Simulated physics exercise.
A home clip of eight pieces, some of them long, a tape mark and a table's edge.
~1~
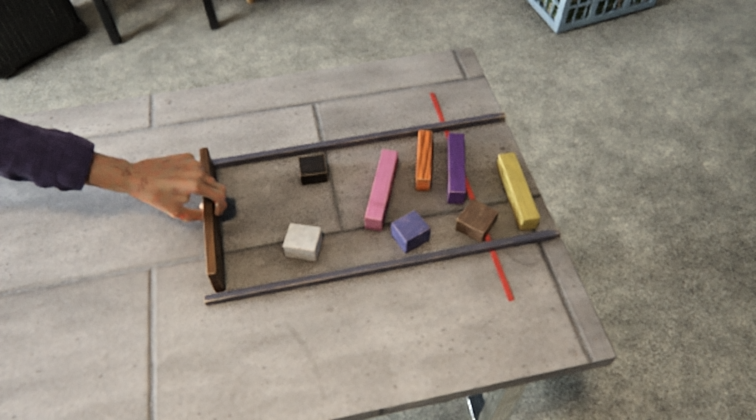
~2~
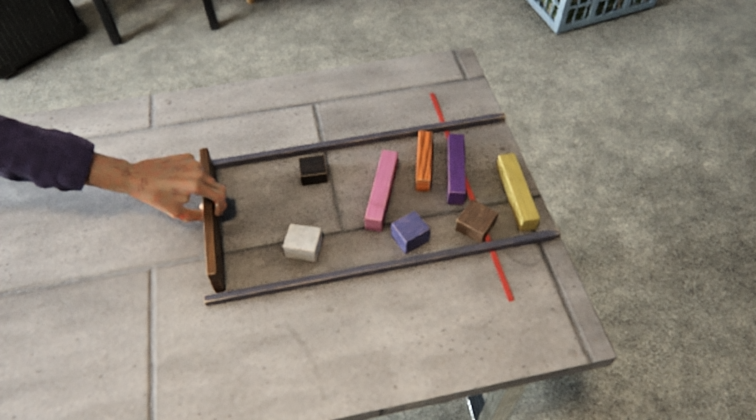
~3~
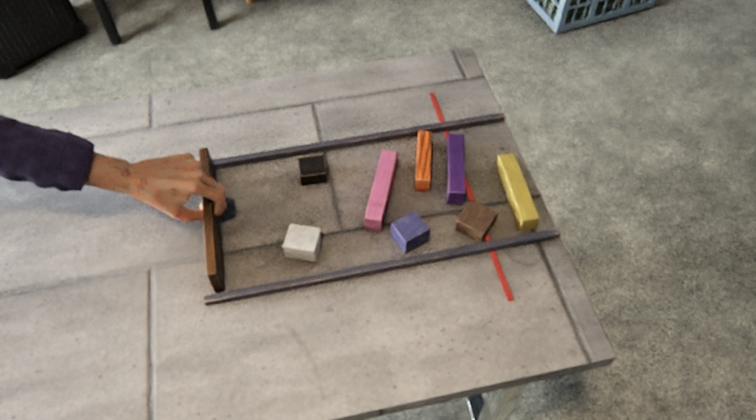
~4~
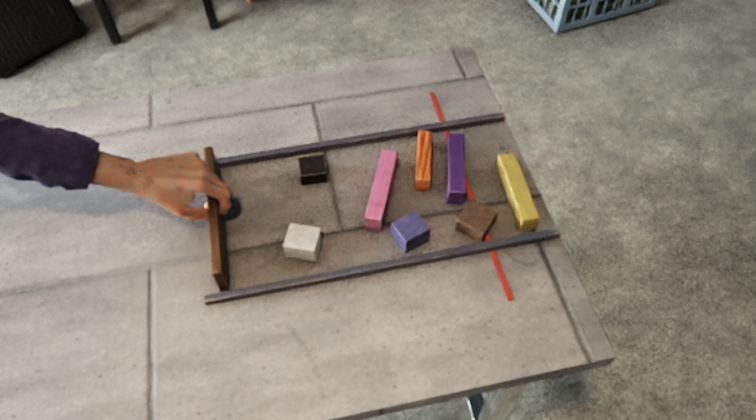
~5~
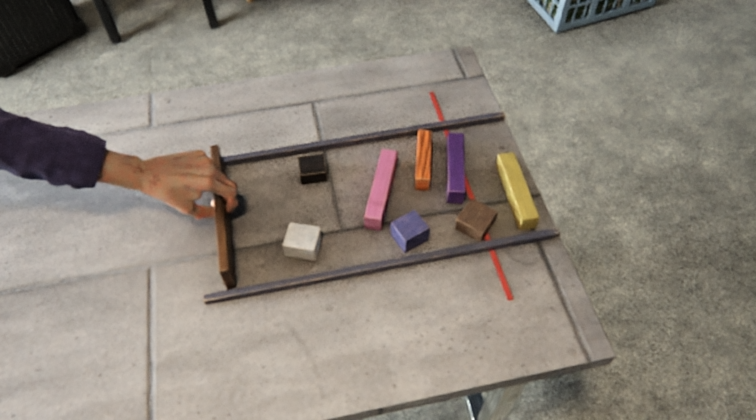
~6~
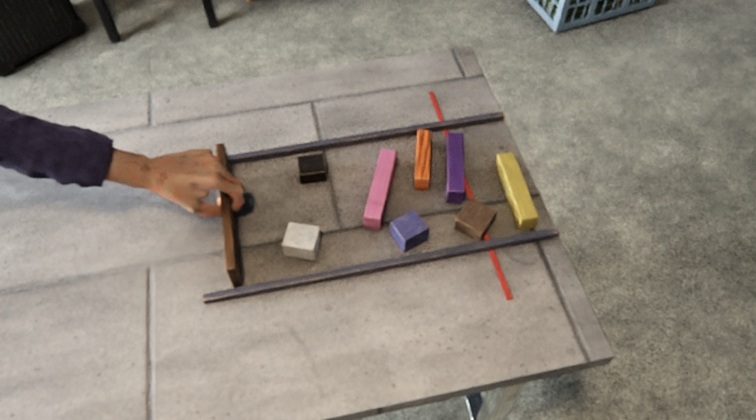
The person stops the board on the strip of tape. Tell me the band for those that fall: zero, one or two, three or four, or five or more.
Here the number that fall off is one or two.
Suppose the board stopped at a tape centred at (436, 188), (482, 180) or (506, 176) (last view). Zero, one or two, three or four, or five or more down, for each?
The falls would be not one; 3 or 4; more than four.
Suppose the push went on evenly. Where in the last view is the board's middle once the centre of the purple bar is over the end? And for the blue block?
For the purple bar at (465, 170), for the blue block at (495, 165).
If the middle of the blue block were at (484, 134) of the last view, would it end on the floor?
From there it is lost.
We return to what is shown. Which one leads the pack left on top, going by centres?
Foremost is the purple bar.
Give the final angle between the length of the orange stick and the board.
Roughly 0° out of line.
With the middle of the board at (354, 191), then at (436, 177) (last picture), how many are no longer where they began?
At the one place 4, at the other 8.
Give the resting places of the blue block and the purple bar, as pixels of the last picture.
The blue block stops around (525, 216); the purple bar around (525, 154).
A little later, none off yet; yellow bar at rest near (516, 190); brown block at rest near (475, 220); purple bar at rest near (455, 167).
Next, none off yet; yellow bar at rest near (516, 190); brown block shifted a little near (489, 218); purple bar moving near (461, 167).
When it is over, the number that fall off is one or two; down, brown block and yellow bar.
